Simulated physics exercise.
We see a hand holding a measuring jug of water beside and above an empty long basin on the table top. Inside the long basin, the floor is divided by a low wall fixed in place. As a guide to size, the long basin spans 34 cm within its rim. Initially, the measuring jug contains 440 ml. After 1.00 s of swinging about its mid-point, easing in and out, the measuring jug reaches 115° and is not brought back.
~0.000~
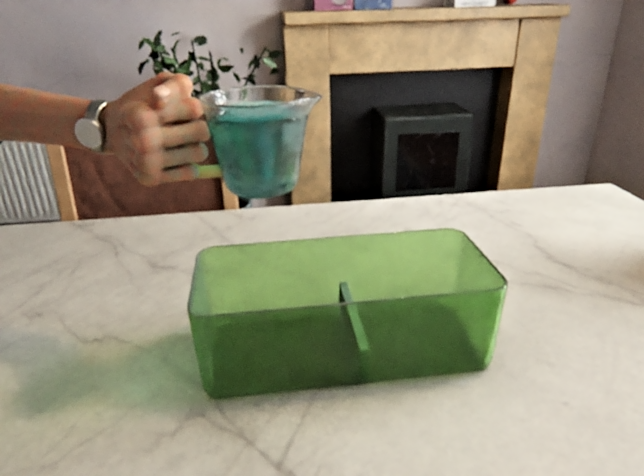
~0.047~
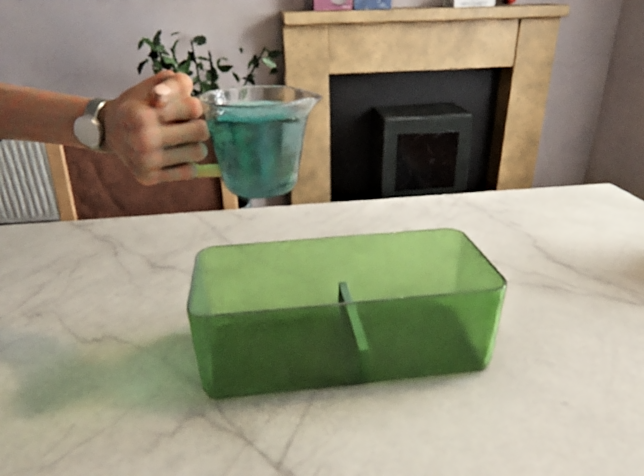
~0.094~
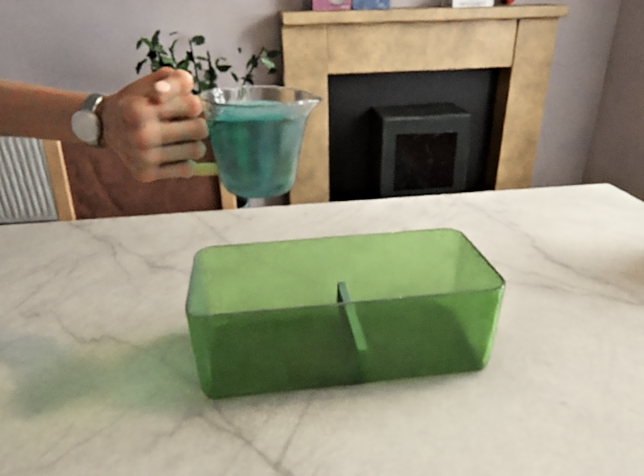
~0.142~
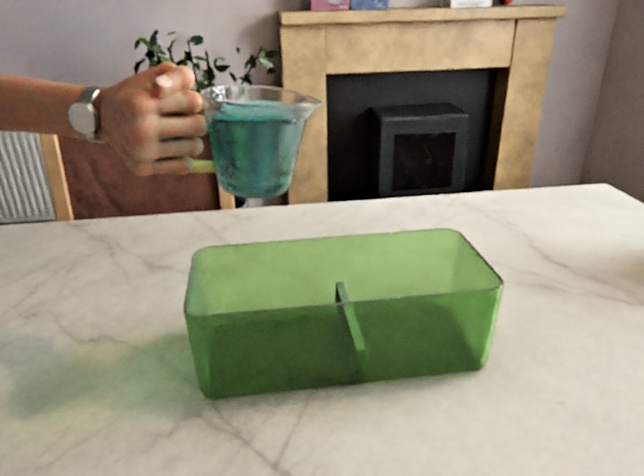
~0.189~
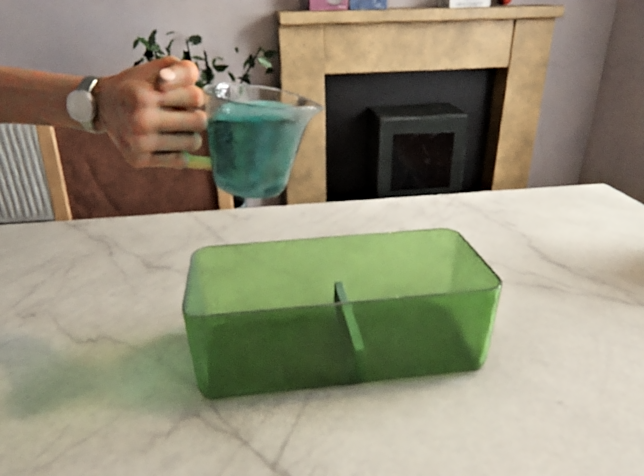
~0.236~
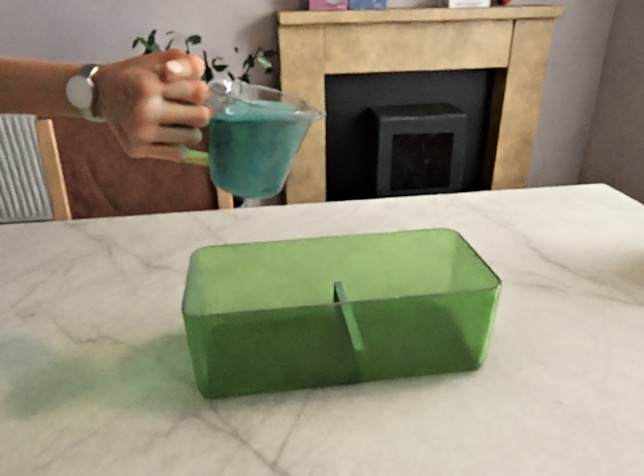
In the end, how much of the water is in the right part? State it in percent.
Roughly 81 percent is in the right part.
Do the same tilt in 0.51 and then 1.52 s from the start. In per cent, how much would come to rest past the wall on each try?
I'd say 55 percent on the first go, 85 percent on the next.
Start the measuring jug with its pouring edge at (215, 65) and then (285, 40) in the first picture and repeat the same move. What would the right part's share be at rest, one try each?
5 per cent first, 55 per cent second.
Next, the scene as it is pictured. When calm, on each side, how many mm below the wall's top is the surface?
Noted: Left near 44 mm, right near 30 mm.
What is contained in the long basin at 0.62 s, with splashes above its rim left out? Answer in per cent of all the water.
About 14%.
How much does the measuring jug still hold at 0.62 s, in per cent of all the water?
Some 56 % of it is still there.
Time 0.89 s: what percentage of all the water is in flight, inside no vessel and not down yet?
Around 10 per cent of the liquid is in flight.
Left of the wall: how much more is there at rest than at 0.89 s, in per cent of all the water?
Near 10 percent, give or take.
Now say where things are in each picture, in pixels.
In the first picture, it leans 0°; its right rim is at (322, 95); the water meets the walls at (208, 112) and (306, 108); the long basin's rim runs from (194, 280) to (483, 256); the wall's top is at (353, 313).
In the second picture, it leans 1°; its right rim is at (322, 95); the water meets the walls at (208, 112) and (305, 108).
In the third picture, it leans 2°; its right rim is at (322, 97); the water meets the walls at (207, 111) and (305, 108).
In the fourth picture, it leans 6°; its right rim is at (323, 101); the water meets the walls at (208, 110) and (306, 110).
In the fifth picture, it leans 10°; its right rim is at (324, 106); the water meets the walls at (210, 111) and (308, 110).
In the sixth picture, it leans 15°; its right rim is at (326, 113); the water meets the walls at (211, 113) and (313, 111).
After 0.62 s the tilt is 78° and 57 per cent is still to pour, 0 is left of the wall and 14 right of it.
After 0.89 s the tilt is 112° and 4 per cent is still to pour, 8 is left of the wall and 77 right of it.
After 1.18 s the tilt is 115° and 0 per cent is still to pour, 18 is left of the wall and 80 right of it.
After 1.50 s the tilt is 115° and 0 per cent is still to pour, 18 is left of the wall and 81 right of it.
In the end 18 per cent lies left of the wall, 81 right of it and 1 outside.
